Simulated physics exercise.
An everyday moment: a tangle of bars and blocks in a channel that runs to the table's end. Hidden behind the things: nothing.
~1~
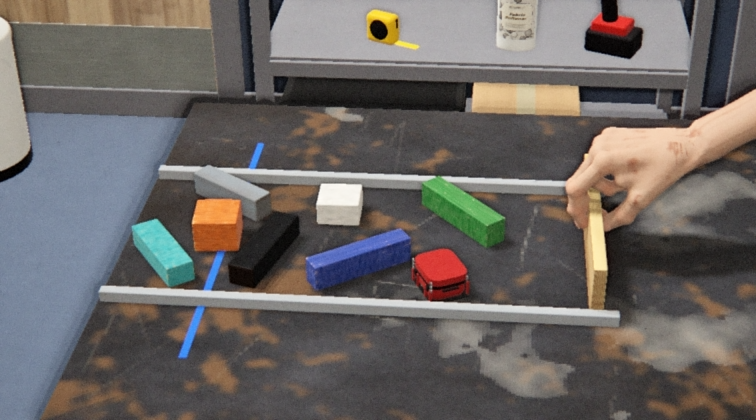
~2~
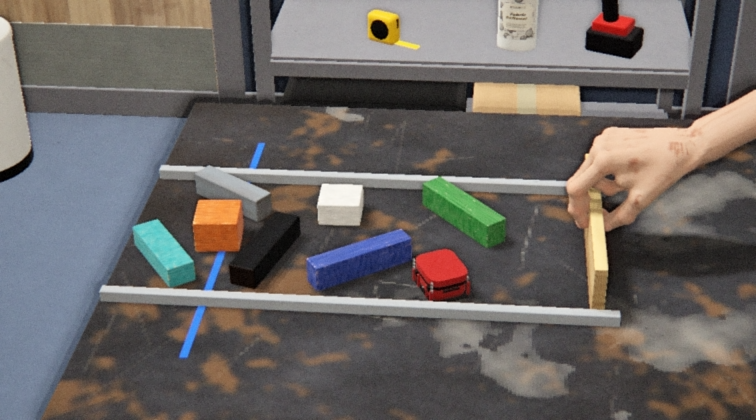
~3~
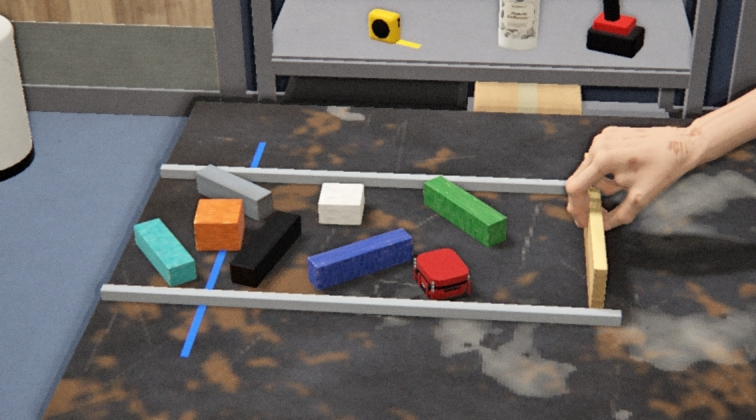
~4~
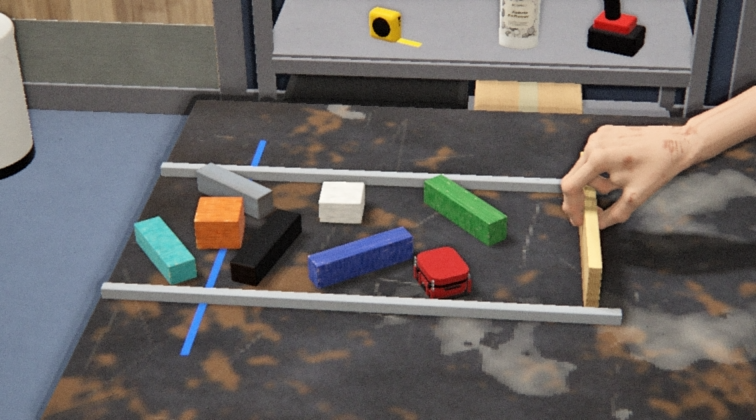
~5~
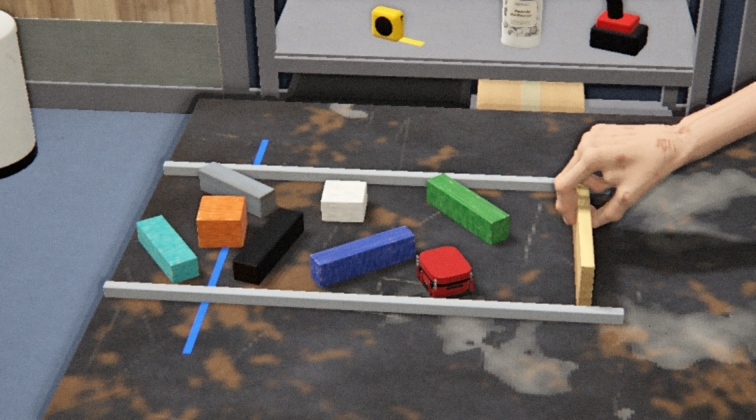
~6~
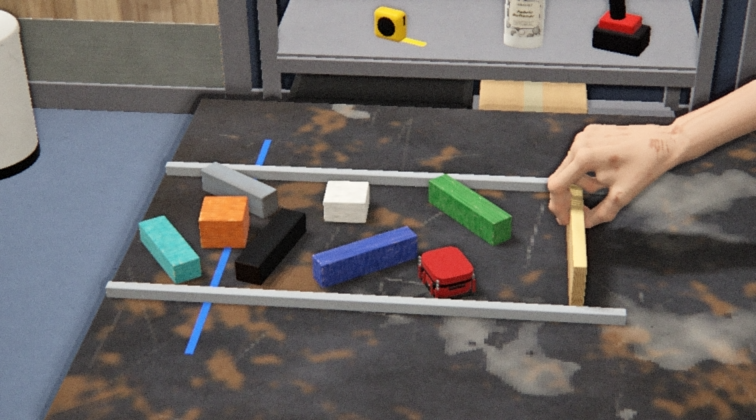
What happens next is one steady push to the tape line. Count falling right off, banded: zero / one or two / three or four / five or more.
Seems one or two of them come crashing down.
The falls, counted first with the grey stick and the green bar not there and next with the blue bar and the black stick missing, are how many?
Count of fallen: 1 / 0.
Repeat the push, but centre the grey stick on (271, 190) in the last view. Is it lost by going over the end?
It stays put.
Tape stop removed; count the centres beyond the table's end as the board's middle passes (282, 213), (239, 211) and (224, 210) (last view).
First 0, then 1, finally 3.
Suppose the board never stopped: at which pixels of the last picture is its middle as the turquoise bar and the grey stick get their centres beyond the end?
The middle is at (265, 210) when it's the turquoise bar, and at (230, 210) when it's the grey stick.
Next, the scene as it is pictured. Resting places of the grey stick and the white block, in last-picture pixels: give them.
Approximately (157, 182) for one, approximately (201, 195) for the other.
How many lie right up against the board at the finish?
At rest, 2 are in contact.
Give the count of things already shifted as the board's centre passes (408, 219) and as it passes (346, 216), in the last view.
Respectively 3 and 5.
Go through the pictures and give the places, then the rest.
Turquoise bar (163, 253); orange block (218, 225); grey stick (233, 193); board (593, 230); tape (227, 237), in the first picture.
Orange block (219, 226); white block (341, 205), in the second picture.
Grey stick (234, 193); green bar (464, 210), in the third picture.
Turquoise bar (165, 250); black stick (267, 247), in the fourth picture.
Orange block (222, 222); blue bar (363, 256), in the fifth picture.
Turquoise bar (170, 249); orange block (225, 222); grey stick (239, 190); board (575, 227); tape (234, 233), in the sixth picture.
Soon after, none off yet; turquoise bar at rest near (170, 249); orange block at rest near (225, 222); grey stick at rest near (239, 190).
Then, none off yet; turquoise bar moved a little near (146, 246); orange block moved about its own width near (185, 218); grey stick moved a little near (193, 186).
At rest, the number that fall off is one or two; fallen, turquoise bar.
